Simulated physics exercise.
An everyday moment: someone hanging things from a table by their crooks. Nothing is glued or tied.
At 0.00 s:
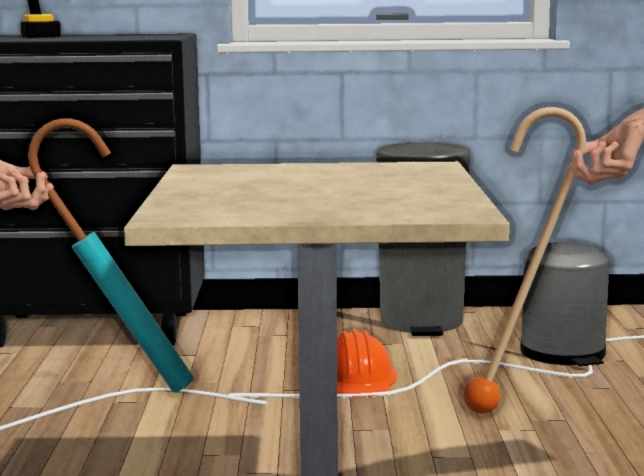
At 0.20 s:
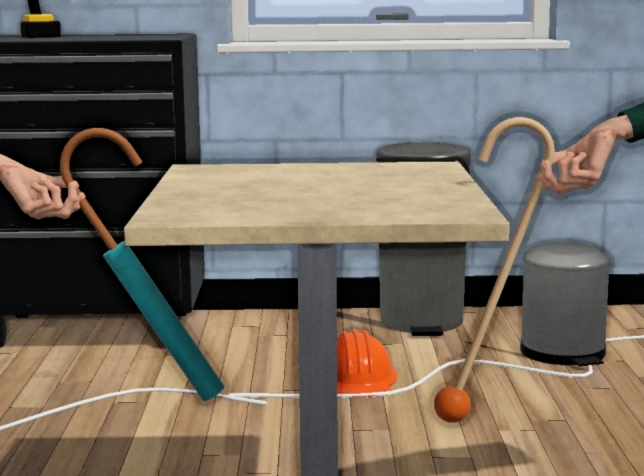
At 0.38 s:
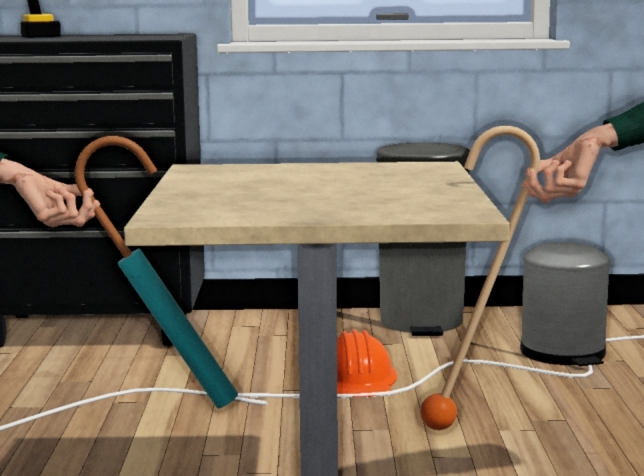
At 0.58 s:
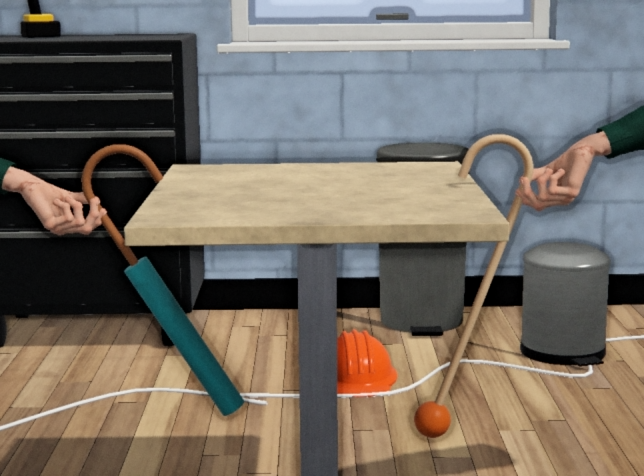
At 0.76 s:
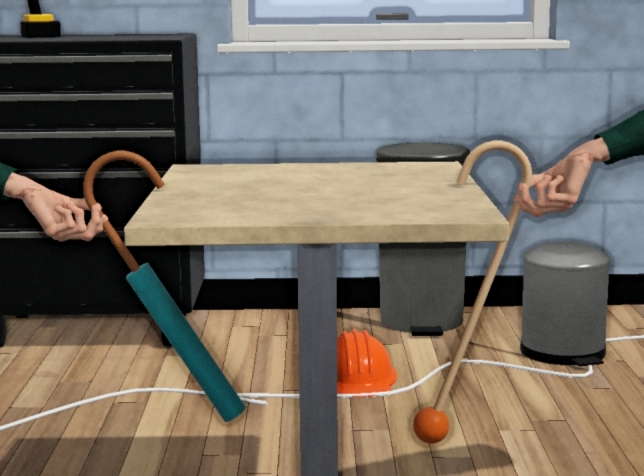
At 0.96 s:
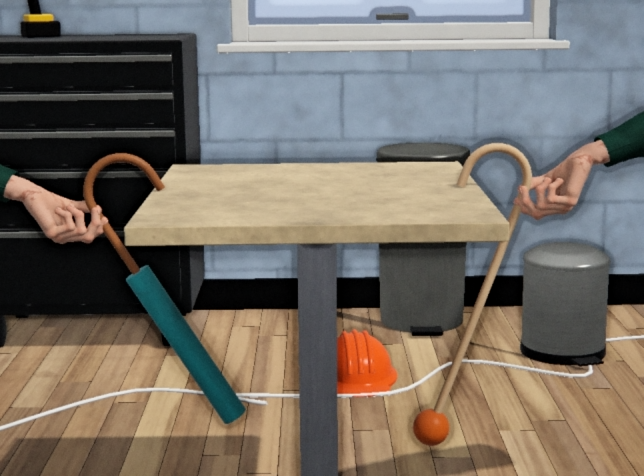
A turquoise umbrella and an orange-ended cane are moved inward by hands to opposite table edges.
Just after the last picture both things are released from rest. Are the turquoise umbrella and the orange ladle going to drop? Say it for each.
Outcome: The turquoise umbrella hangs from the table; the orange ladle hangs from the table.
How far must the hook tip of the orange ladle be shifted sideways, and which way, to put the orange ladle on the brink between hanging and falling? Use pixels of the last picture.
About 20 pixels right.
Around 1.36 s, turquoise umbrella at rest near (179, 287); orange ladle at rest near (459, 297).
Finally (2.0 s), the turquoise umbrella remains in place, near (181, 287); the orange ladle remains in place, near (459, 297).
